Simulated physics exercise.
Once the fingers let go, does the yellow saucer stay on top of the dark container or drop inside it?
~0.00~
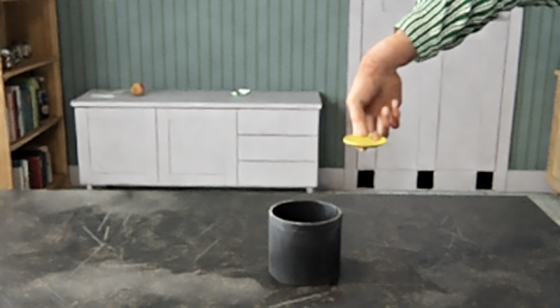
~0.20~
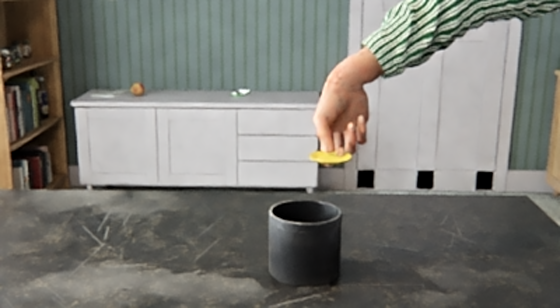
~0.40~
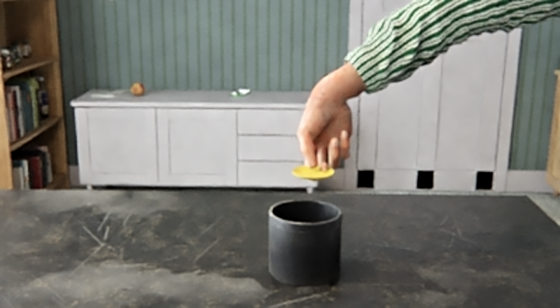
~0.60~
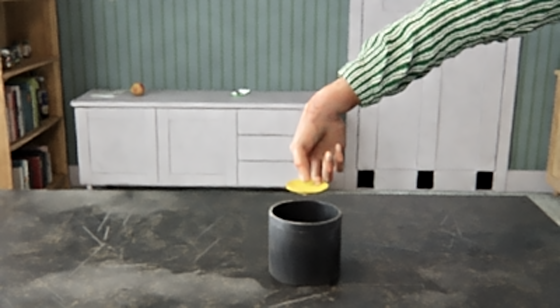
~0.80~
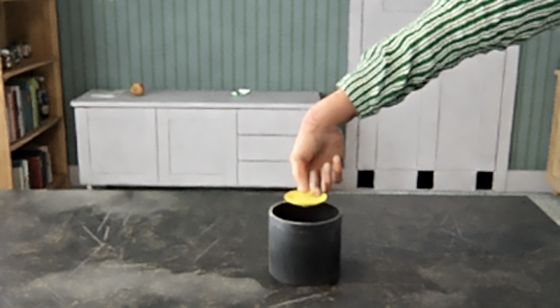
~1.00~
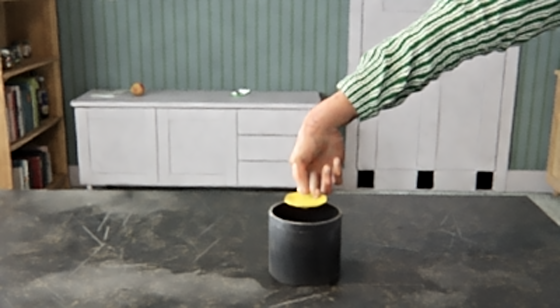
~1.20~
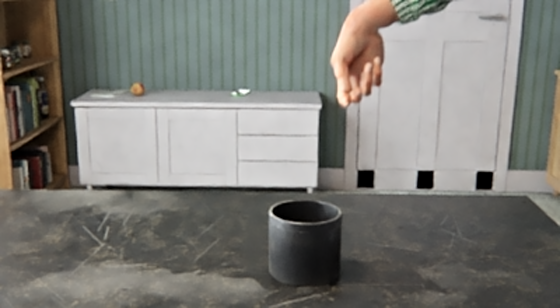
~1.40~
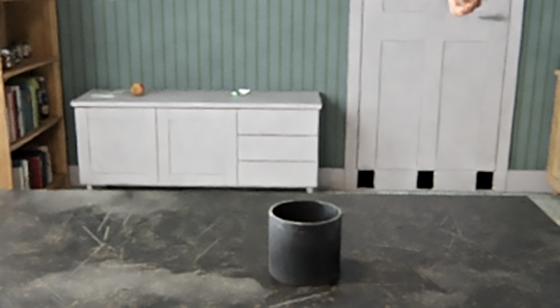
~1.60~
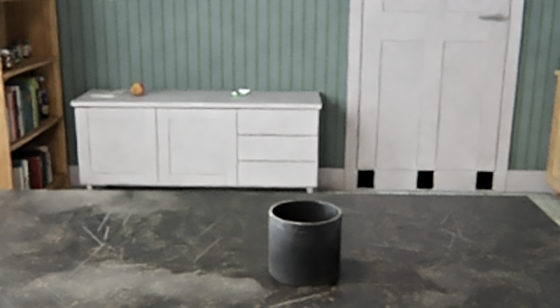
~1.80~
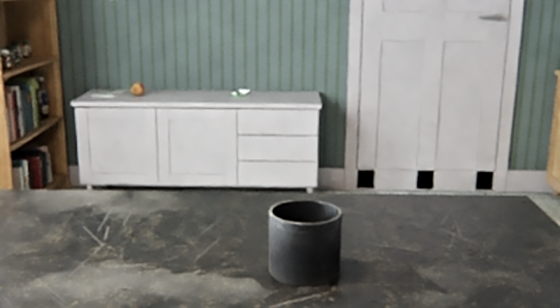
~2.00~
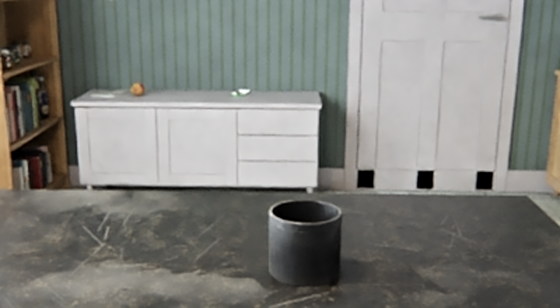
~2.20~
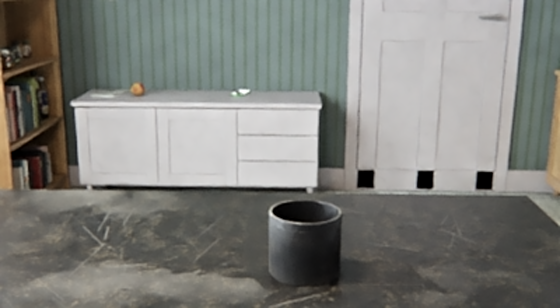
The yellow saucer drops inside the container. Once the hand has withdrawn, the rim is uncovered and the saucer is out of sight.
The footage shows a hand in a green striped sleeve lowering a small yellow saucer to the mouth of a dark, open container on a table. The fingers let go and the hand withdraws, the saucer drops inside, and the container stands with its rim uncovered.
